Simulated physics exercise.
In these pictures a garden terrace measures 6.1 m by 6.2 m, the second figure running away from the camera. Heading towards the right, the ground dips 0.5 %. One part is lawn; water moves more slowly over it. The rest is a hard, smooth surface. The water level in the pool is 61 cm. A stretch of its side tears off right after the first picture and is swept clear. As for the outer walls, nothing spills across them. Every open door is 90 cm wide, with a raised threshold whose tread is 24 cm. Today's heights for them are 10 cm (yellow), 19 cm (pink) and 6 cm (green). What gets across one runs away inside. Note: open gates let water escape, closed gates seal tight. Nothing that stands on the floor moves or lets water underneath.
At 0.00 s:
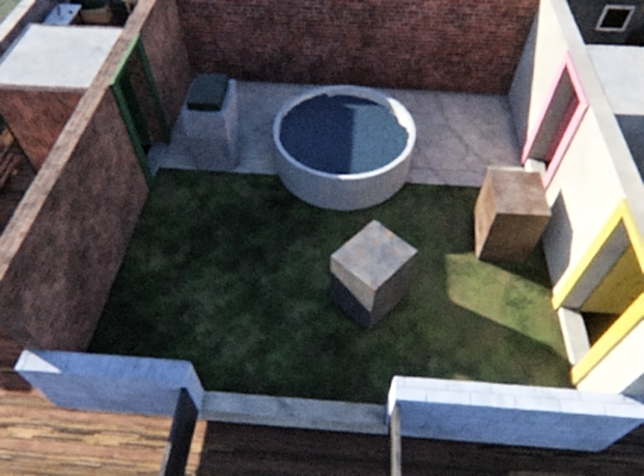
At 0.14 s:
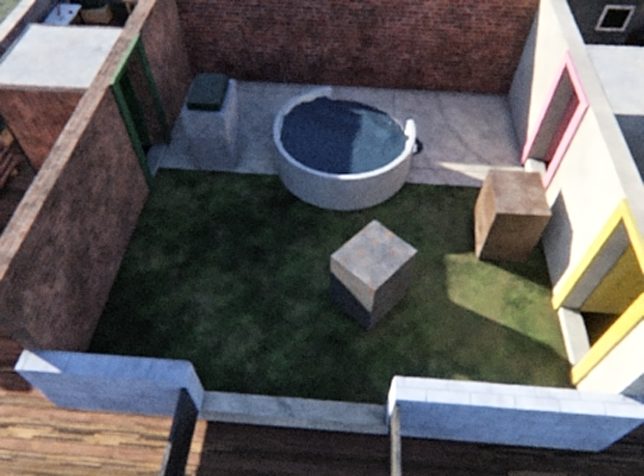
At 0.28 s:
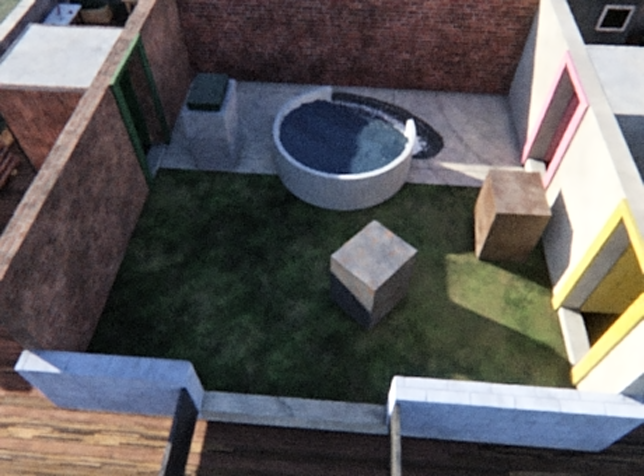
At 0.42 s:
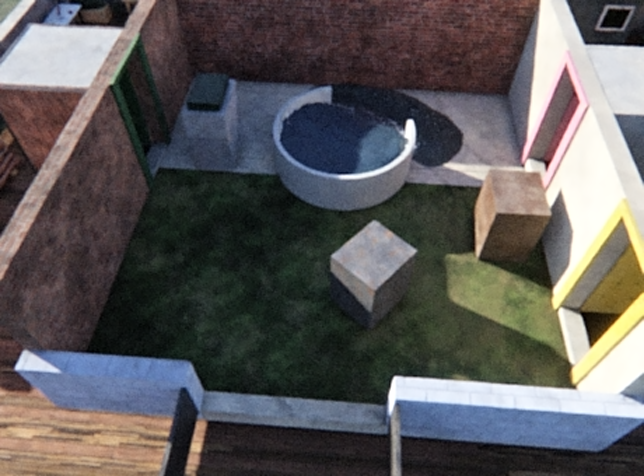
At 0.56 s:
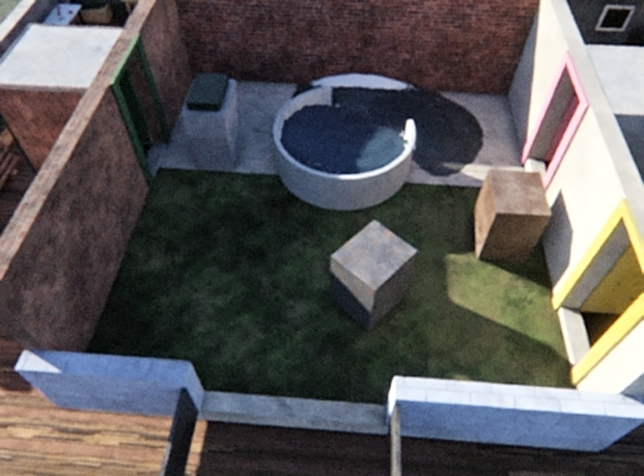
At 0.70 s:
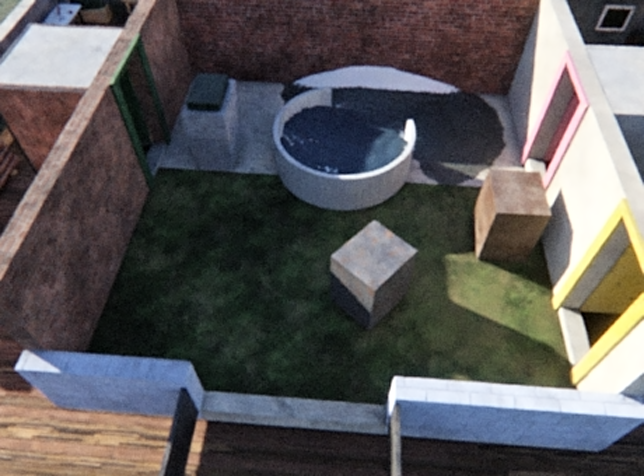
On a walled garden terrace with a lawn, blocks and green, pink and yellow doorways, a round pool stands full and still on the paving. Its far side breaks open, and water pours out behind it, spreading in a widening dark sheet along the brick back wall and across the paving to the right.
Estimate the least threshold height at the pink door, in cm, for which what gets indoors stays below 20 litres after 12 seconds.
Close to 12.5 cm is just enough.
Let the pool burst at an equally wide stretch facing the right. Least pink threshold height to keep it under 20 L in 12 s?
I'd say close to 29 cm.
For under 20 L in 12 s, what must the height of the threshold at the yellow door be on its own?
For yellow, a step near 5.0 cm.
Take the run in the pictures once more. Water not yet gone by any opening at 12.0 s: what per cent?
Roughly 96 per cent of the water.
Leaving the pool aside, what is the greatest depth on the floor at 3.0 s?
I'd estimate roughly 31 cm.
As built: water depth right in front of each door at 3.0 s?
The yellow door has 0 cm, the pink door 13 cm and the green door 3 cm.
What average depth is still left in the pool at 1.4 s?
About 33 cm.
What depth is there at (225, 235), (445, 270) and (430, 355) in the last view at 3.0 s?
Close to 0, 0 and 0 cm, one after the other.
After 1.4 s water covers 20 % of the floor, deepest (49 cm) near (501, 97); it has not reached the pink door.
After 3.0 s water covers 40 % of the floor, deepest (31 cm) near (502, 103); 13 cm at the pink door, 0 litres in over its 19 cm threshold.
After 12.0 s water covers 100 % of the floor, deepest (8 cm) near (534, 248); 7 cm at the pink door, 1 litre in over its 19 cm threshold.
At the pink door as built, the water arrived by 1.5 s and peaked near 17 cm at 5.8 s.
Run again over the same 12 s with other heights there, 27 litres in over 11.5 cm, 14 litres over 13.5 cm. The limit of 20 litres is kept from about 12.5 cm up.
